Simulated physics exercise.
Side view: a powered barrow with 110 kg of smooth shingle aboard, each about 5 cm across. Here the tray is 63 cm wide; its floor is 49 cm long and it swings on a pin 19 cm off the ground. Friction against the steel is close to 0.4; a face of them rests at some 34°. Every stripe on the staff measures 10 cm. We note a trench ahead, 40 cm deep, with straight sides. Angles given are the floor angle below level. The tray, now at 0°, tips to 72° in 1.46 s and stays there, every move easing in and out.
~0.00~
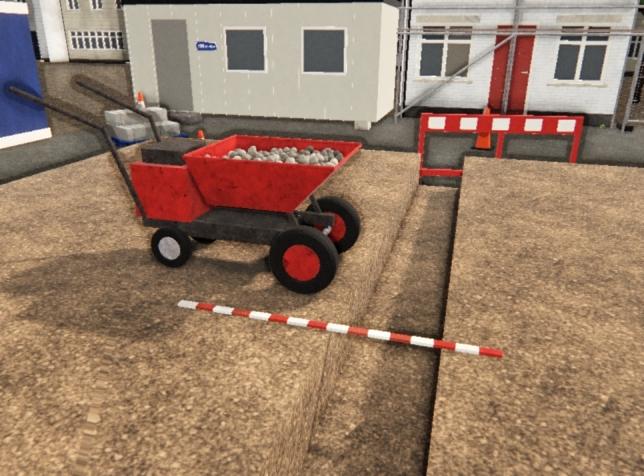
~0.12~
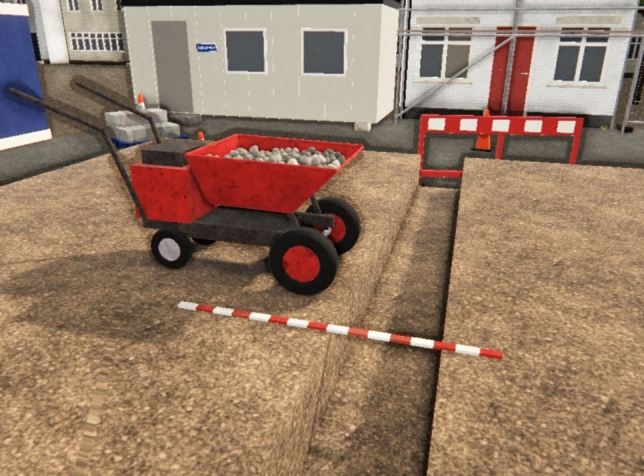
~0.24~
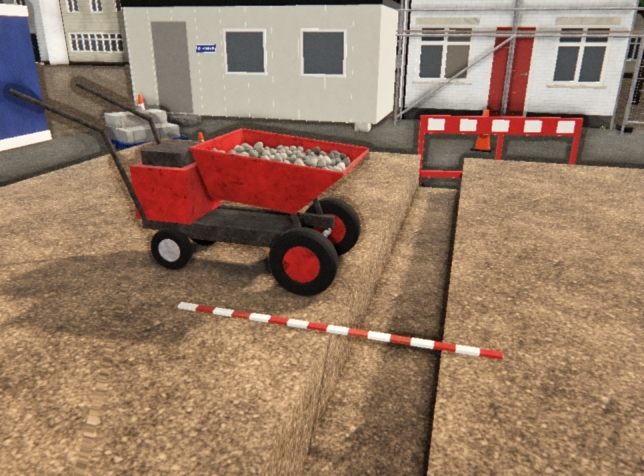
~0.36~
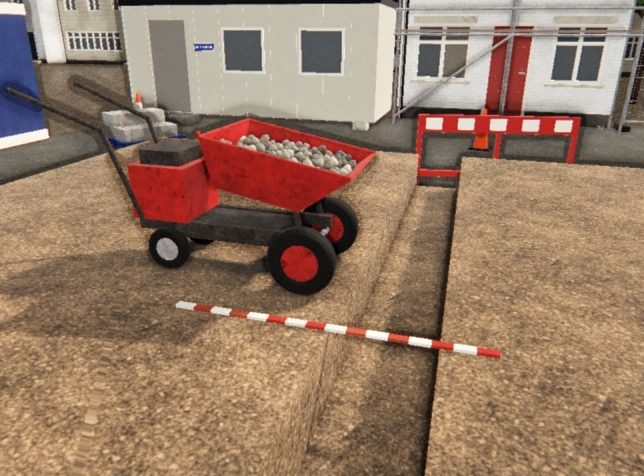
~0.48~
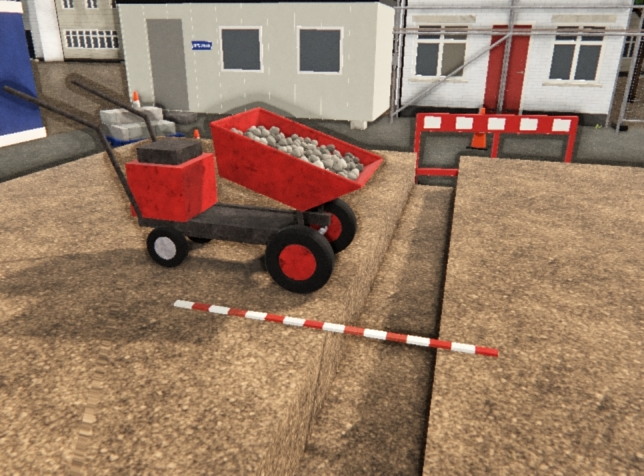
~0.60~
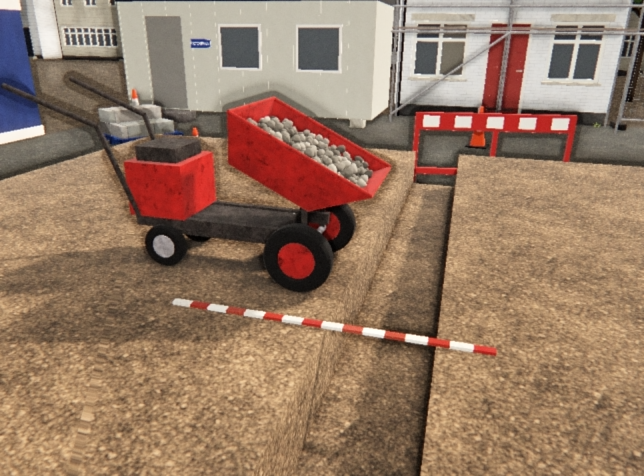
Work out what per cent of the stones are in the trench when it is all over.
It comes to roughly 52 per cent.
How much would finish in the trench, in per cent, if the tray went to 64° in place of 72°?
Then about 55 per cent.
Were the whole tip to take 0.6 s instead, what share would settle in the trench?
Roughly 35 per cent would.
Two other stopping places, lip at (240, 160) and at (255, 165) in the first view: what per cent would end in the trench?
Roughly 85 in a hundred, then 100 in a hundred.
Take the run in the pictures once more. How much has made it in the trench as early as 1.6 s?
Some 35 per cent.
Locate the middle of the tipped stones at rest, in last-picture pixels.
The middle should be near (435, 327).
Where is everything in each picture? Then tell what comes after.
In the first frame, the tray is at 0°, its lip at (334, 169); the top of the load is at (292, 155).
In the second frame, the tray is at 1°, its lip at (337, 171); the top of the load is at (283, 155); the stones move at 0.2 m/s on average.
In the third frame, the tray is at 5°, its lip at (343, 175); the top of the load is at (254, 150); the stones move at 0.4 m/s on average.
The fourth frame shows lip at (351, 179), floor tilted 11°, highest stones at (253, 142); the stones move at 0.5 m/s on average.
In the fifth frame, the tray is at 18°, its lip at (361, 187); the top of the load is at (260, 131); the stones move at 0.6 m/s on average.
The sixth frame shows lip at (372, 197), floor tilted 26°, highest stones at (269, 123); the stones move at 0.6 m/s on average.
After 1.1 s the floor is at 61°; 99 % in the tray, 1 % in the trench; the foremost stones are at (419, 234).
After 1.6 s the floor is at 72°; 27 % in the tray, 36 % in the trench, 37 % past the trench; the foremost stones are at (535, 289).
After 1.9 s the floor is at 72°; 3 % in the tray, 50 % in the trench, 48 % past the trench; the foremost stones are at (613, 295).
After 3.9 s the floor is at 72°; 0 % in the tray, 52 % in the trench, 48 % past the trench; the foremost stones are past the picture's edge.
